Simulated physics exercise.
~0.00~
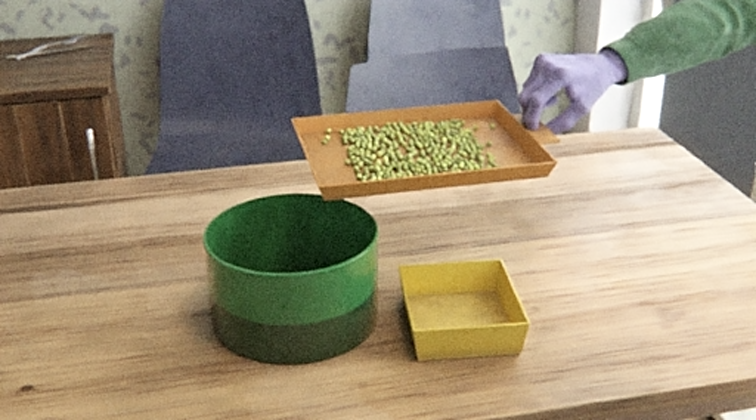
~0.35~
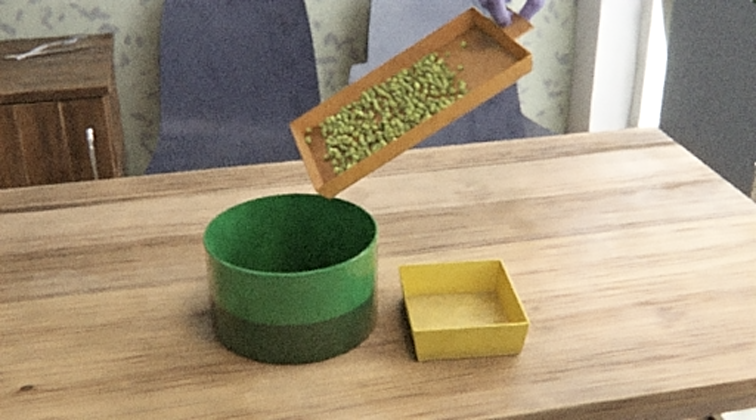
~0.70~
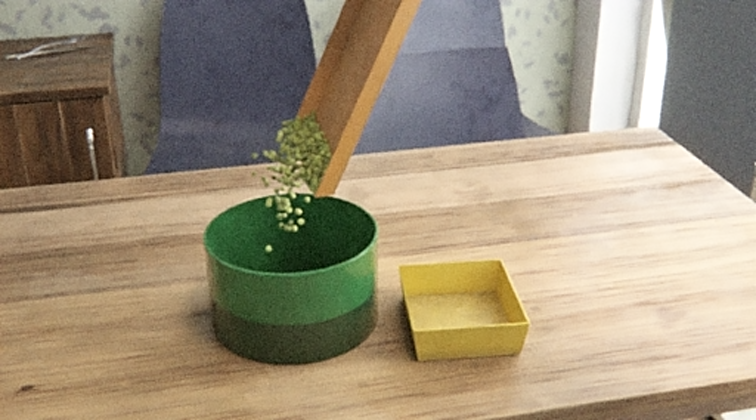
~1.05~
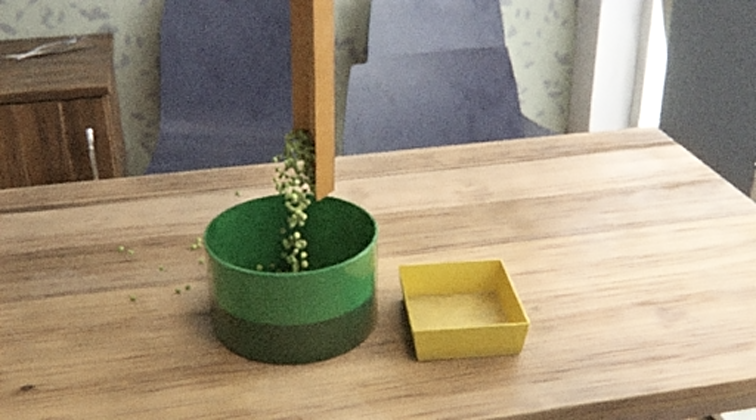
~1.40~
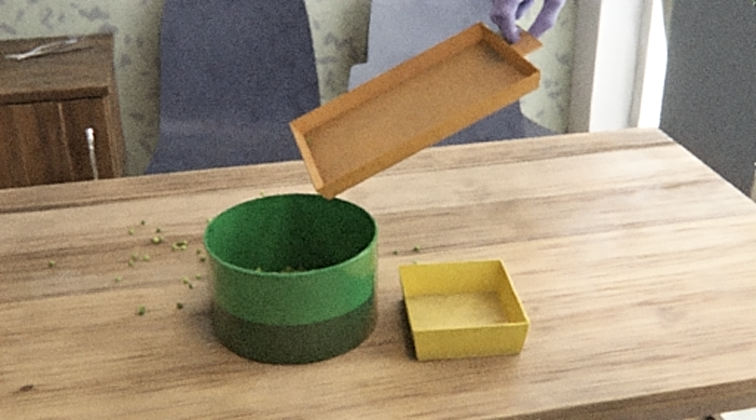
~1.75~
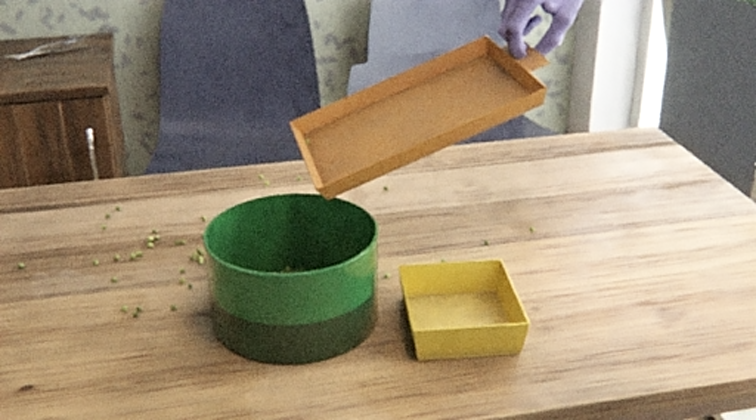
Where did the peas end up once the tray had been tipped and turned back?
A good share of them went into the green pot and another good share ended up outside the containers, with some seen scattered on the table. The tray and the yellow tin were left with none.
